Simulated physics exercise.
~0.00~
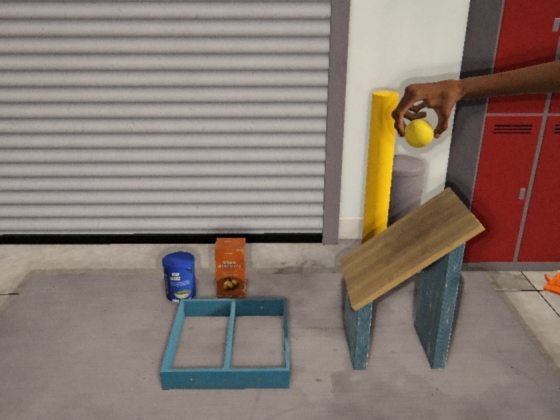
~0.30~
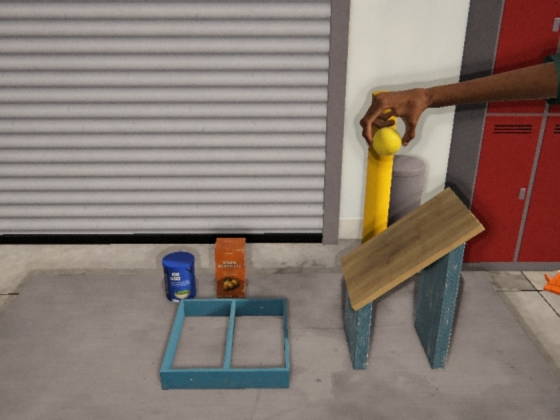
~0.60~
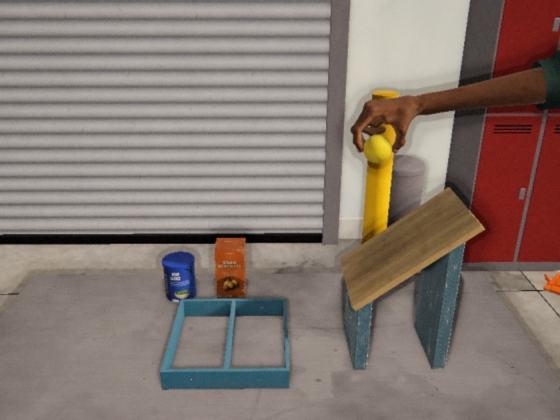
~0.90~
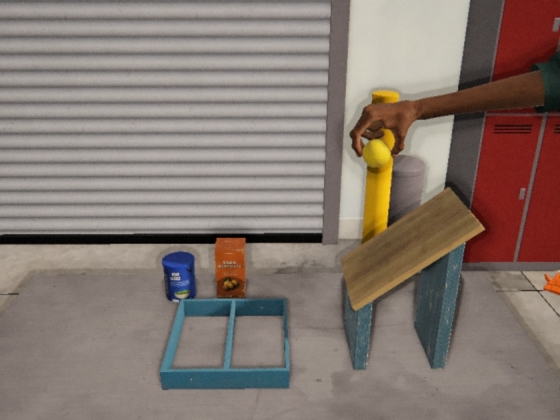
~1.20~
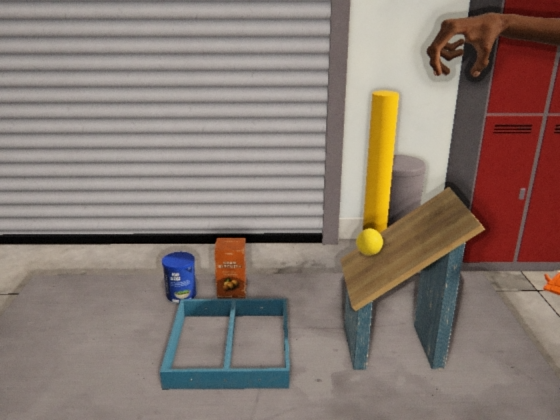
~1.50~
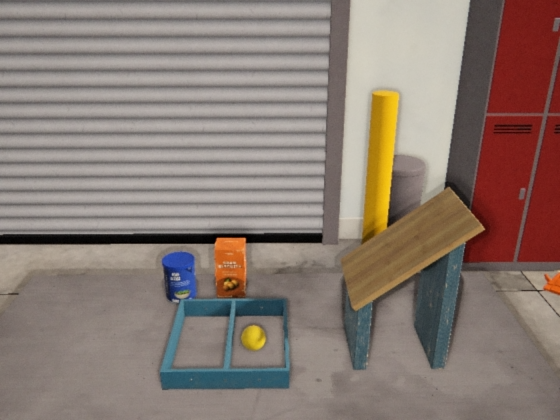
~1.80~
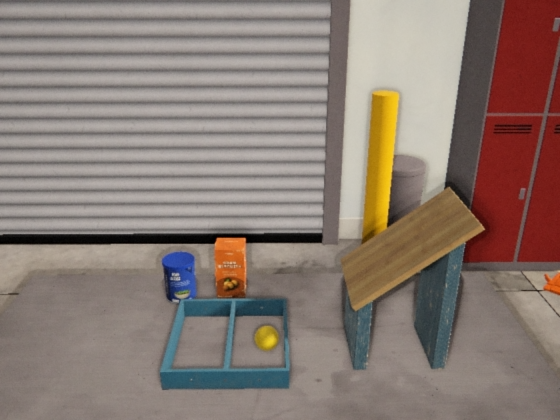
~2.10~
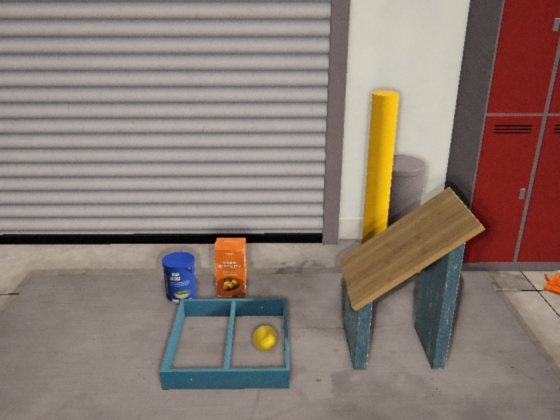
Hand releasing a yellow lemon above a sloping wooden board, the lemon dropping left and settling in a blue tray's right bay.
